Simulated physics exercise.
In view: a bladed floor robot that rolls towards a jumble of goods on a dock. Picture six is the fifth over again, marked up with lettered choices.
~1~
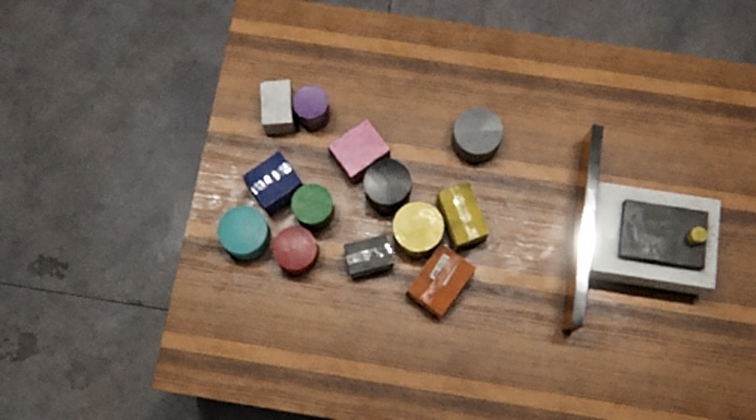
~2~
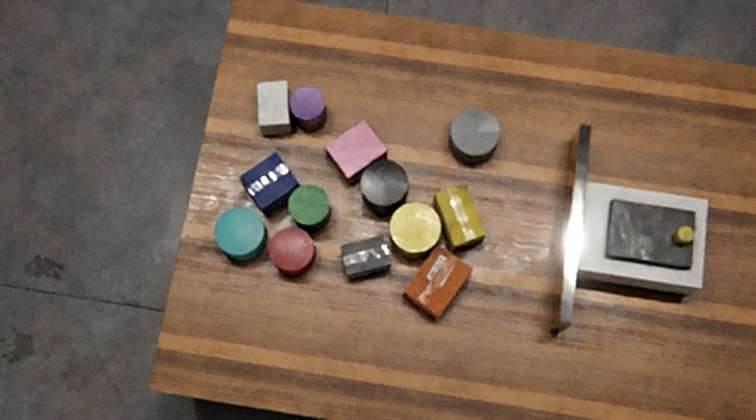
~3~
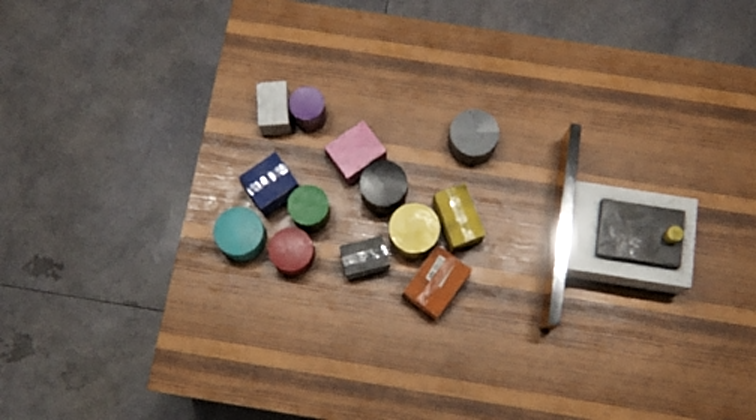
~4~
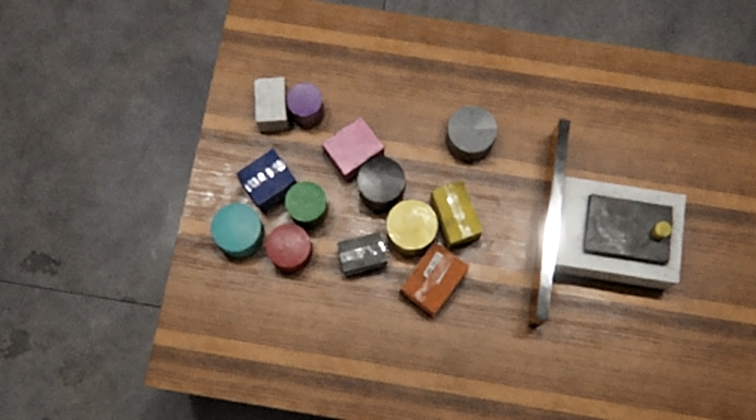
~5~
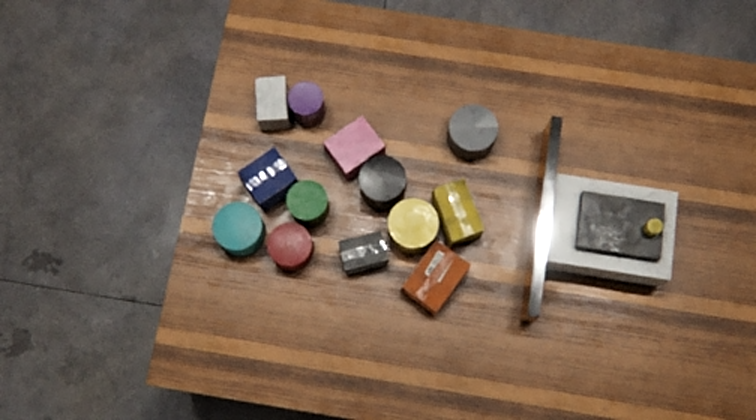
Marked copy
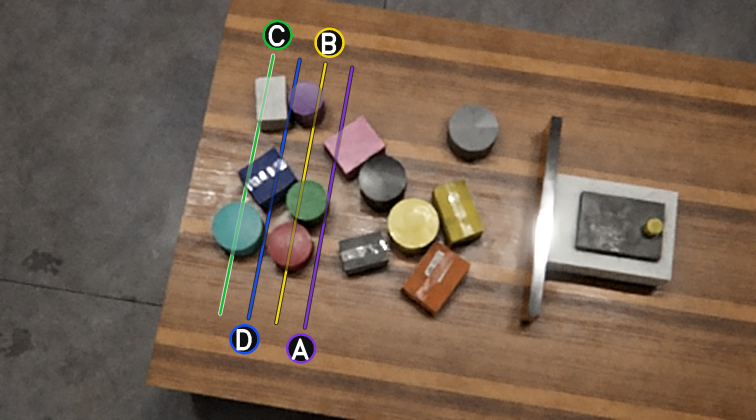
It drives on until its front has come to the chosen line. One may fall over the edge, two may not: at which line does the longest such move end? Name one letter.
B is the last line within the limit.
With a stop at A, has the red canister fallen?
By then, no.
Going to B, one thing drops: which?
It is the turquoise canister.
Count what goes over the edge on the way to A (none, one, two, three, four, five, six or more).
By then, none.
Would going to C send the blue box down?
Yes.
On the copy, A at (329, 193); B at (302, 189); C at (248, 180); D at (275, 184).
On B. First, robot (526, 211); grey canister (438, 127); orange parcel (416, 282).
Then, robot (437, 197); turquoise canister (220, 223); blue box (246, 161).
Finally, robot (369, 186); turquoise canister over the edge; blue box (200, 143); one fallen.
By contrast, A is within the limit but short; C drops eight; D drops four.
